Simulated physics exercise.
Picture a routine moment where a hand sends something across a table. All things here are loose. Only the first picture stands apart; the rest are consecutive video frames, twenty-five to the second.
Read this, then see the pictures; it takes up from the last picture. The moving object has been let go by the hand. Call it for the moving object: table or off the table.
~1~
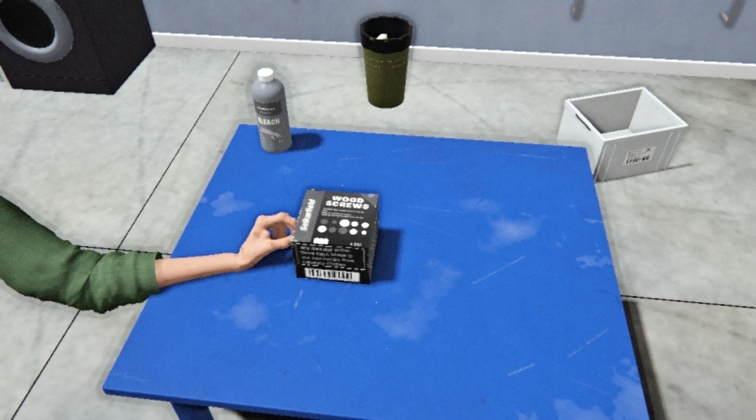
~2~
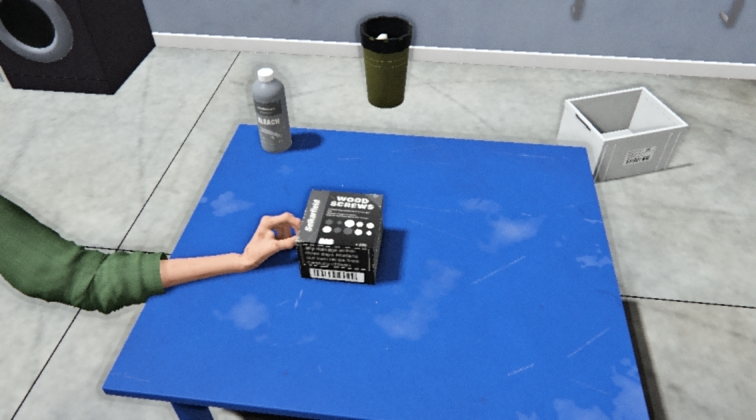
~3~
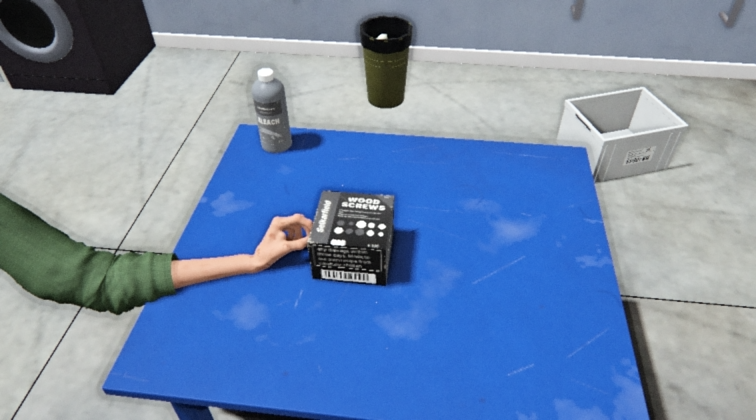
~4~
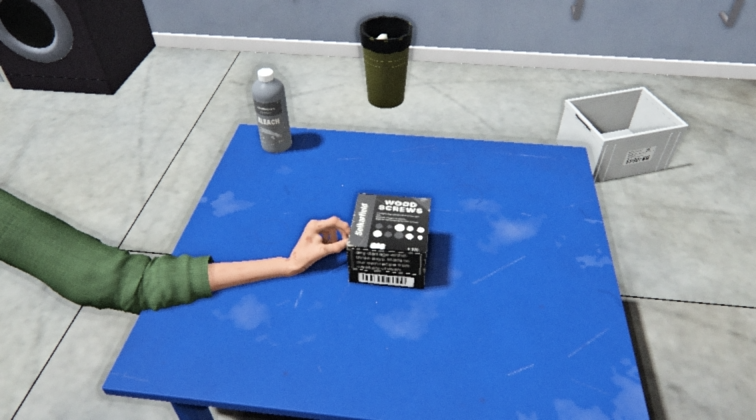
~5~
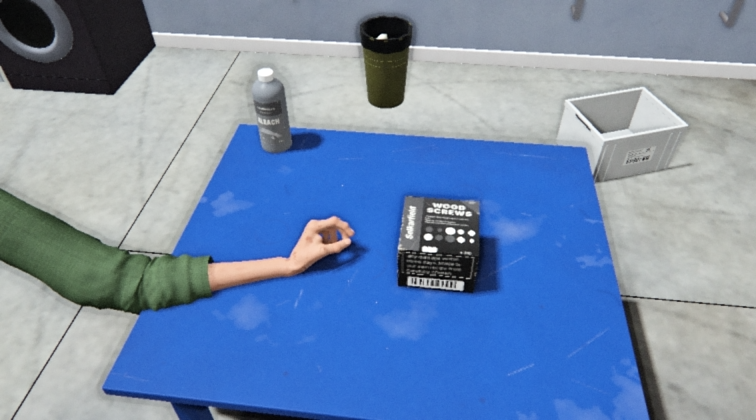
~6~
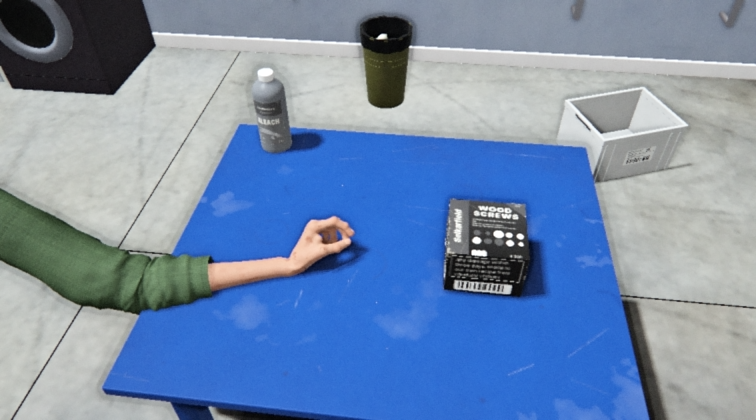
Off the table.
Then, 0.10 s after the last picture, black box slid well along near (588, 255).
Then, 0.30 s after the last picture, black box now off the table.
Then, 0.50 s after the last picture, things are still on the move.
Then, 0.60 s after the last picture, as before.
By the end, off the table, black box.
